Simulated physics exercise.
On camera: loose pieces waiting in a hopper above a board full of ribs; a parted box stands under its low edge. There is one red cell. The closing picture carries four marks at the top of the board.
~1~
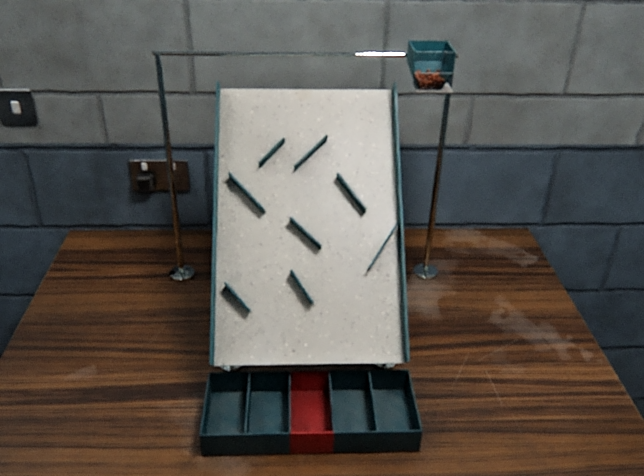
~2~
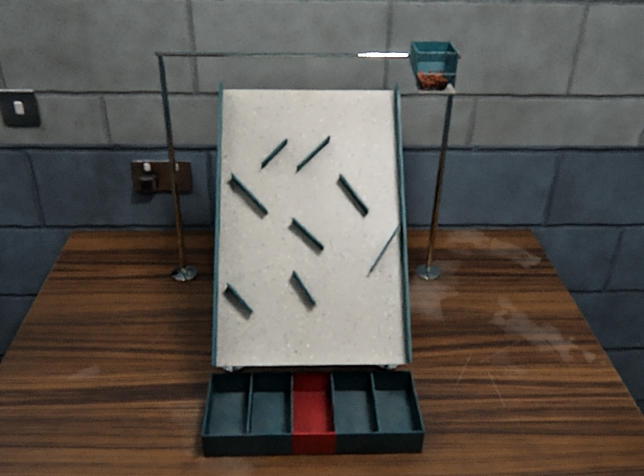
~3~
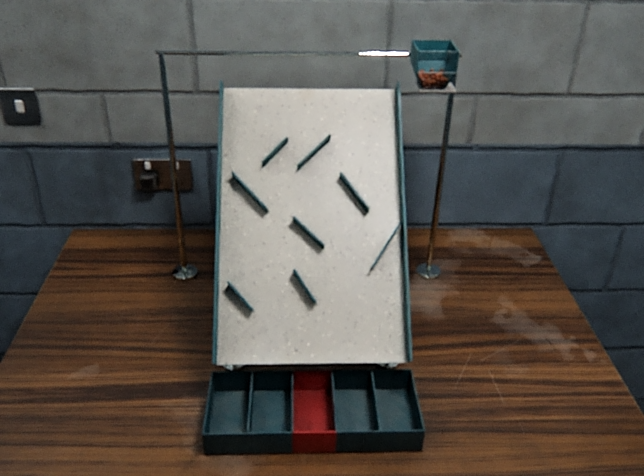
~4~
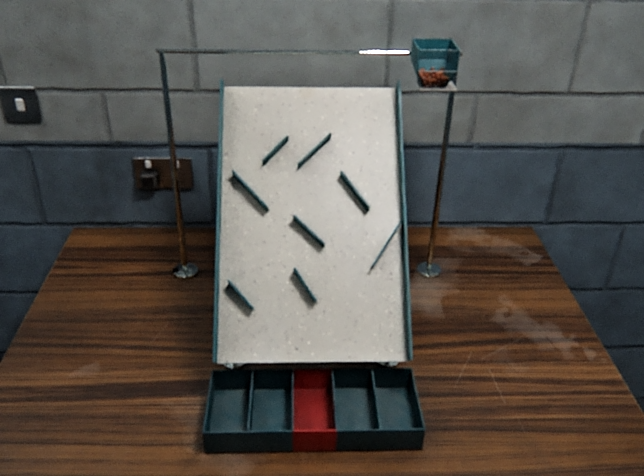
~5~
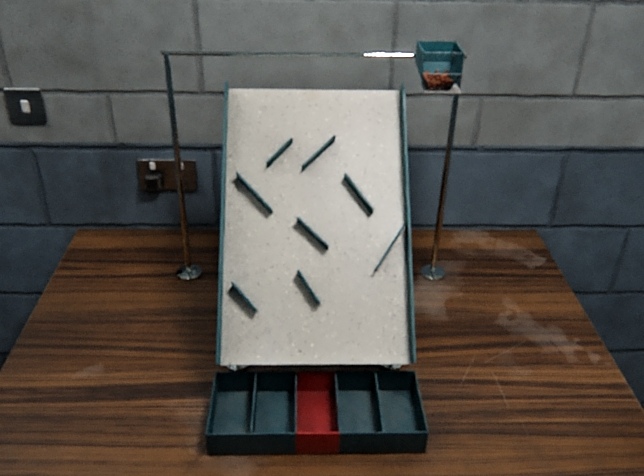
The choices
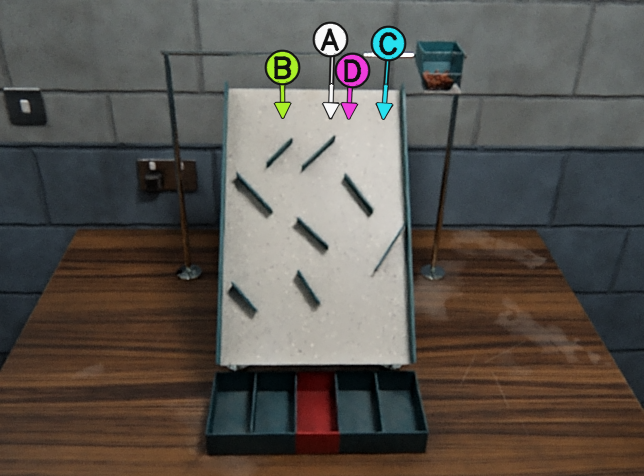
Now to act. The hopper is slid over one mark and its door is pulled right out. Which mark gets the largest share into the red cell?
I would pick mark C.
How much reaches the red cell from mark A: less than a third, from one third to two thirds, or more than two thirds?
Less than a third.
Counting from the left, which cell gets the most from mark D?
It is the fourth one.
On the marked copy, mark A meets the board at (330, 112); mark B meets the board at (282, 112); mark C meets the board at (383, 113); mark D meets the board at (348, 113).
With A, a small share in the red cell, close to two thirds in other cells, a small share outside the box.
With B, a small share in the red cell, the bulk in other cells, a small share outside the box.
With C, close to half in the red cell, close to a third in other cells, a small share held on the board, a small share outside the box.
With D, close to a third in the red cell, close to half in other cells, a small share outside the box.
